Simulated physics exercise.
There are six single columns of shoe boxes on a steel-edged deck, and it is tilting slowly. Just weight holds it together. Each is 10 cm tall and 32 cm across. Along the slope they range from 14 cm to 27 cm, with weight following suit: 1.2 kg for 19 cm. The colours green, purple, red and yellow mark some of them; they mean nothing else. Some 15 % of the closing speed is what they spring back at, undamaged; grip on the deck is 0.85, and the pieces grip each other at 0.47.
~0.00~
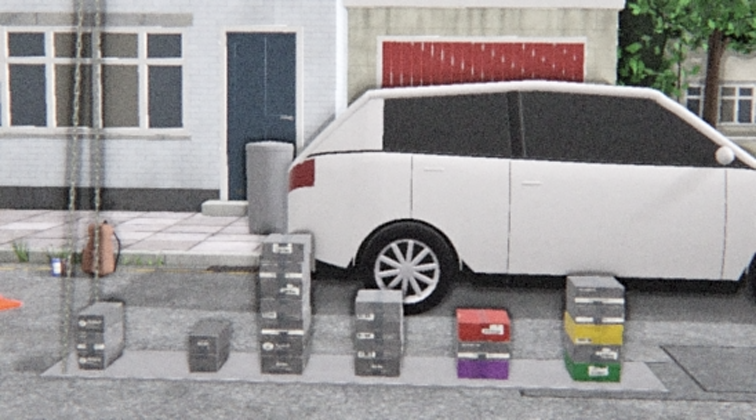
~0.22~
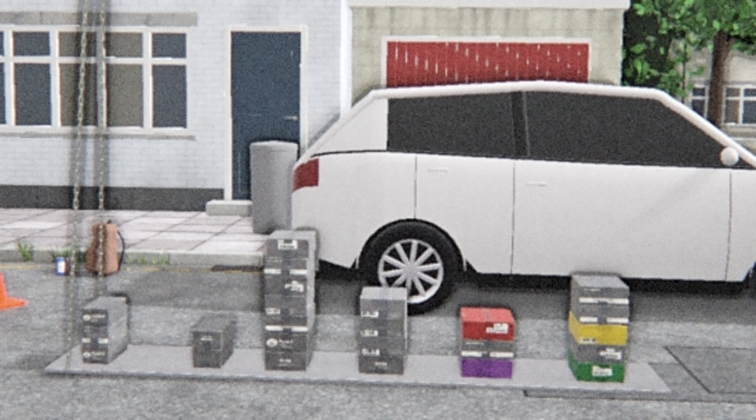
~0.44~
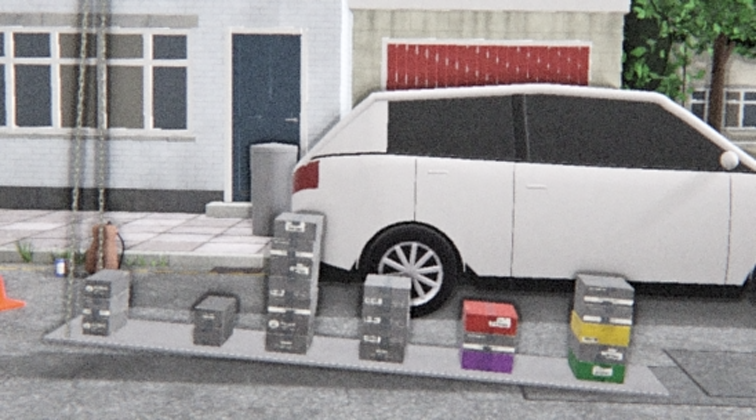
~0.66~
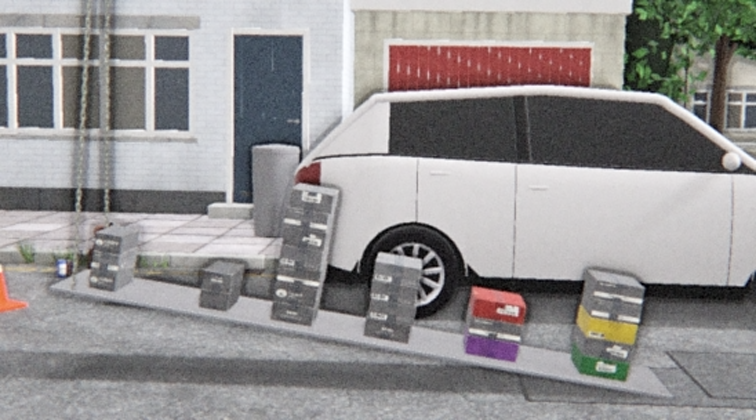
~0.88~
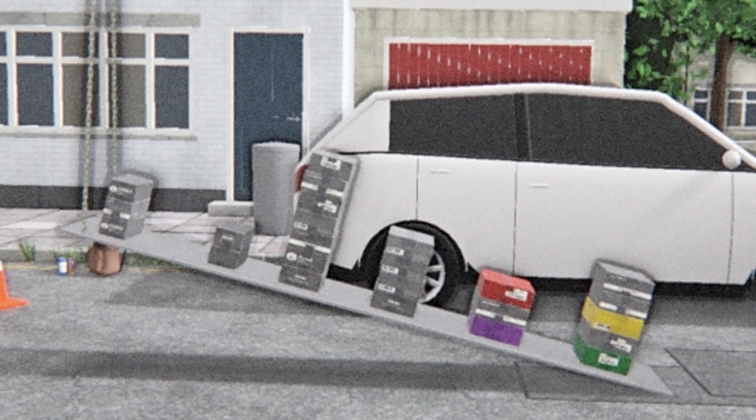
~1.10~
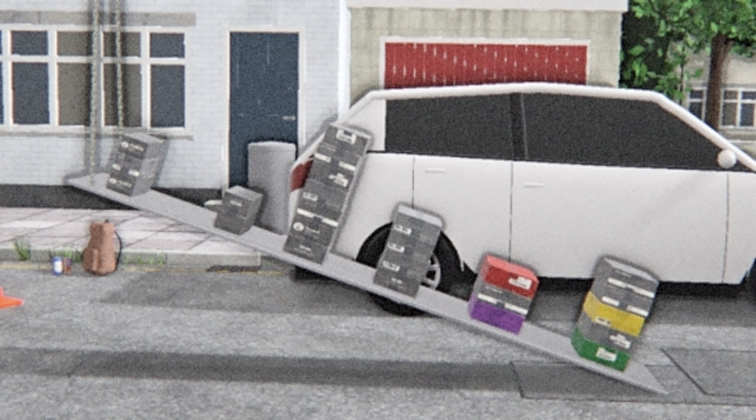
Six columns of shoe boxes, mostly grey, stand in a row on a long grey deck, with a red box above a purple one in the fifth and yellow and green in the rightmost. Seen from across a street, a white car is parked behind them before pale buildings, a blue door and an orange cone at left. The deck's left end rises steadily beside hanging chains, and the columns lean rightward with it, keeping their places on it.
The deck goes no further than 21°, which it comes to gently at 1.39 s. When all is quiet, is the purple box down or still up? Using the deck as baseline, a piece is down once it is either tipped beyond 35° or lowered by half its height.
The box does not fall.
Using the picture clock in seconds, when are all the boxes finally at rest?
That happens at roughly 3.5 seconds.
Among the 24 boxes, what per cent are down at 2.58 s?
By that time it is 65 percent.
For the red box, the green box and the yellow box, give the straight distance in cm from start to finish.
Red 75 cm, green 10 cm, yellow 65 cm.
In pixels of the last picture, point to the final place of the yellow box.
It comes to rest around (715, 362) in the last view.
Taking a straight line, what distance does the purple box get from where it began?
It ends around 34 cm from its start.
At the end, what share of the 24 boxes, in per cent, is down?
70 per cent.
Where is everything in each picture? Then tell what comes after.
In the first frame (pixels give the middle of a visible side; leans and shifts are taken against what carries them), middle of the deck's edge (350, 384) slope 0°; purple box (483, 370); yellow box (598, 335); red box (484, 332); none has stirred.
The second frame shows middle of the deck's edge (353, 381) slope 1°; purple box (487, 369).
The third frame shows middle of the deck's edge (353, 367) slope 4°; purple box (487, 362).
The fourth frame shows middle of the deck's edge (358, 343) slope 8°; purple box (492, 349).
The fifth frame shows middle of the deck's edge (364, 312) slope 14°; purple box (497, 332).
The sixth frame shows middle of the deck's edge (367, 288) slope 18°; purple box (497, 318); yellow box (619, 320); red box (511, 282); none has stirred.
After 1.36 s, slope 21°; none of the 24 boxes down, 9 disturbed; purple box unmoved.
After 1.90 s, slope 21°; 10 of the 24 boxes down; purple box unmoved.
After 2.58 s, slope 21°; 16 of the 24 boxes down; purple box 17 mm from its place; yellow box 36° from how it stood, 10 cm lower.
In the end (3.5 s), slope 21°; 17 of the 24 boxes down; purple box 18 mm from its place; yellow box upside down; red box 10 cm lower. From the last view, middles, purple box near (502, 305), yellow box near (715, 362).
